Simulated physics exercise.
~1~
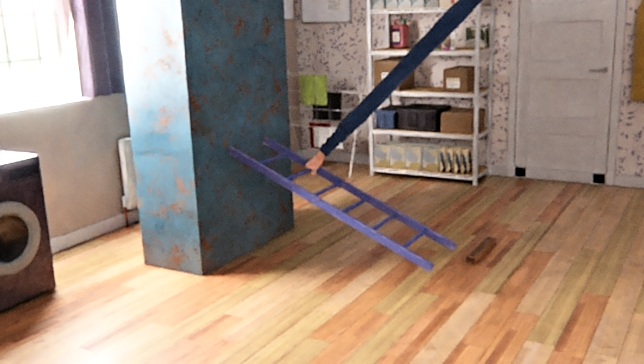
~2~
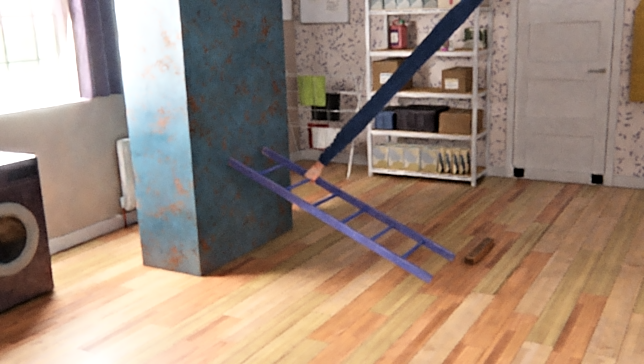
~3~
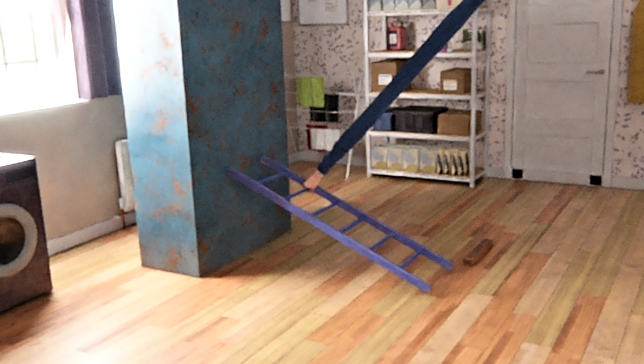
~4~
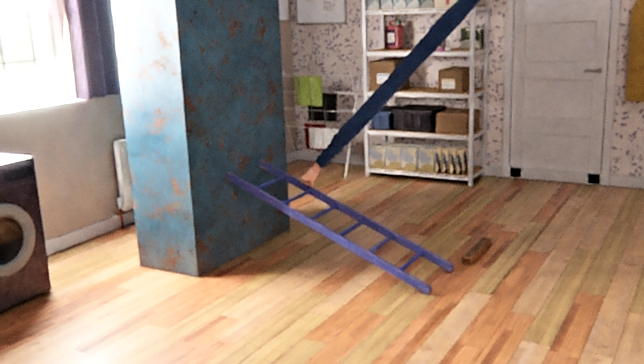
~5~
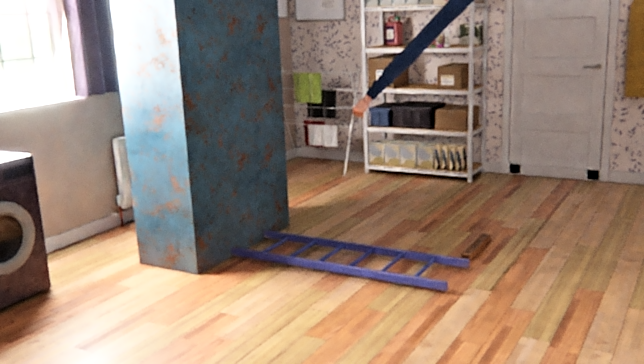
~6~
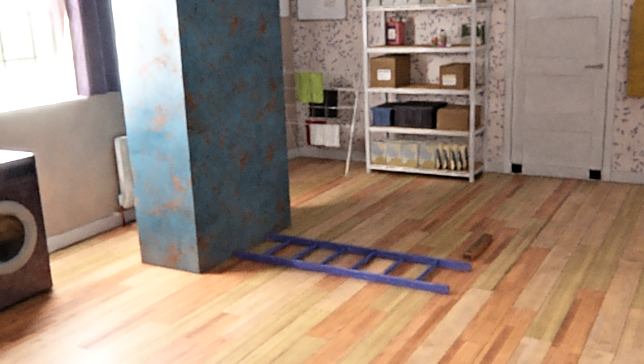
An arm in a dark blue sleeve lowered a blue ladder against a rusty blue pillar, then let go and drew back. The ladder slid down and ended up lying on the wooden floor beside the pillar, close to a small brown batten.
